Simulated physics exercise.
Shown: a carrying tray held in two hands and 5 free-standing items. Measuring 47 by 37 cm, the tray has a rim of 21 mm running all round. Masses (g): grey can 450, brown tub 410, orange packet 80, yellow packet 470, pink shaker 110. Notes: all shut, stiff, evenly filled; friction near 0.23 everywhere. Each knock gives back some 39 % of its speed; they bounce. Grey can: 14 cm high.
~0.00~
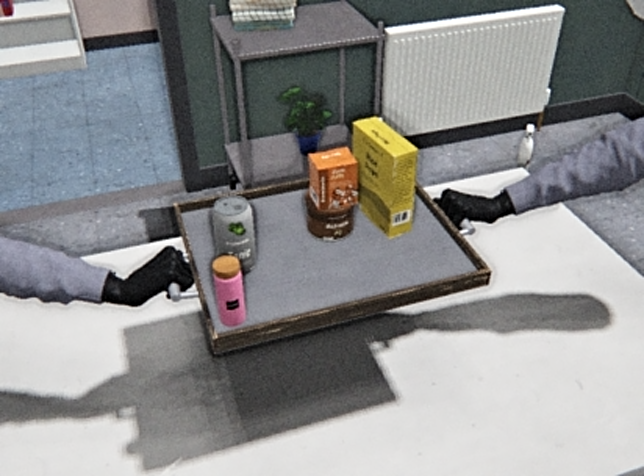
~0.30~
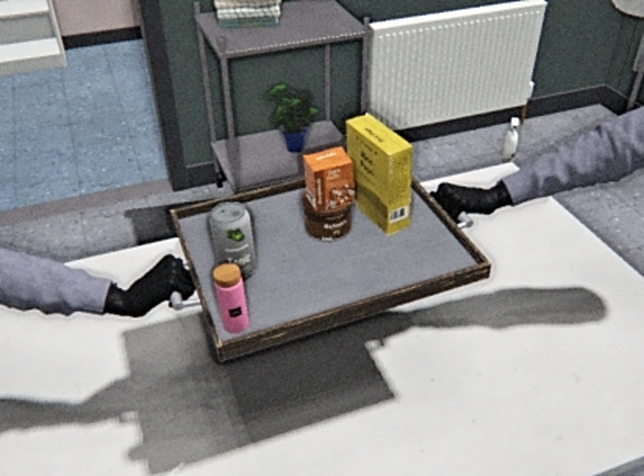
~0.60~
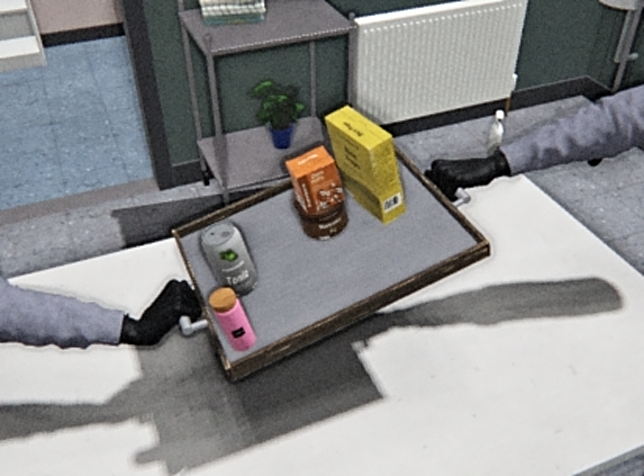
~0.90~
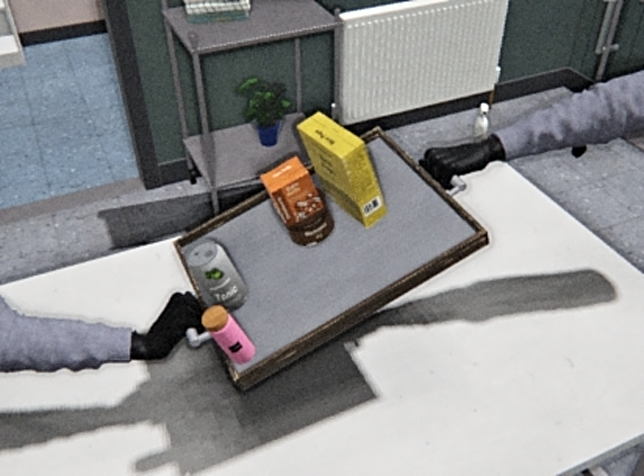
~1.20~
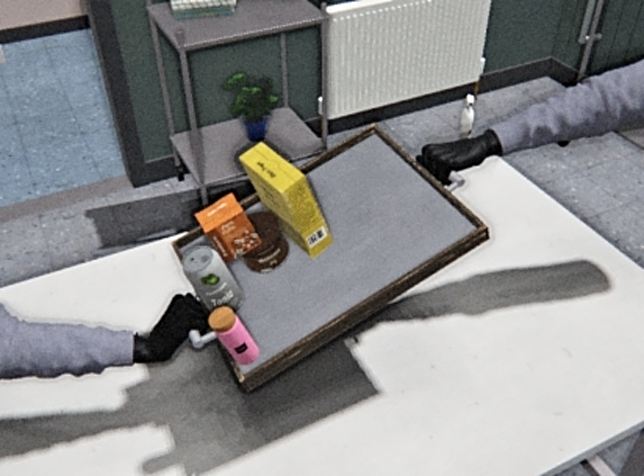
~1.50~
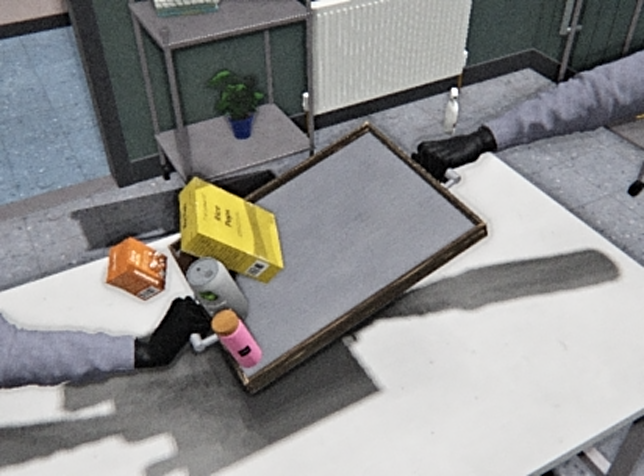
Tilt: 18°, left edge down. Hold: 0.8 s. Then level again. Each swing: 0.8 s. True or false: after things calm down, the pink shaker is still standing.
True.
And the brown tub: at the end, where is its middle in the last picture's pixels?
Close to pixel (207, 238) in the final view.
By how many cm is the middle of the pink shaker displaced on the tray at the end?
It ends up around 1 cm from its start.
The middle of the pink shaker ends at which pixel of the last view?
The resting point is around (238, 309).
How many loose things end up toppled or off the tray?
That makes 2.
After 1.70 s, tilt 18°, left edge down; yellow packet tipped 57° from how it sat; brown tub slid 22 cm; grey can slid 5 cm.
After 1.90 s, tilt 16°, left edge down; yellow packet tipped 59° from how it sat; brown tub slid 22 cm; grey can slid 5 cm.
After 2.20 s, tilt 5°, left edge down; yellow packet tipped 59° from how it sat; brown tub slid 22 cm; grey can slid 5 cm.
At rest (3.1 s), off the tray and tipped over, orange packet; tipped over on the tray, yellow packet; not toppled but over 5 cm from the start, brown tub; the other 2 in place, give or take 5 cm. Seen from the same camera at the end, pink shaker near (238, 309).
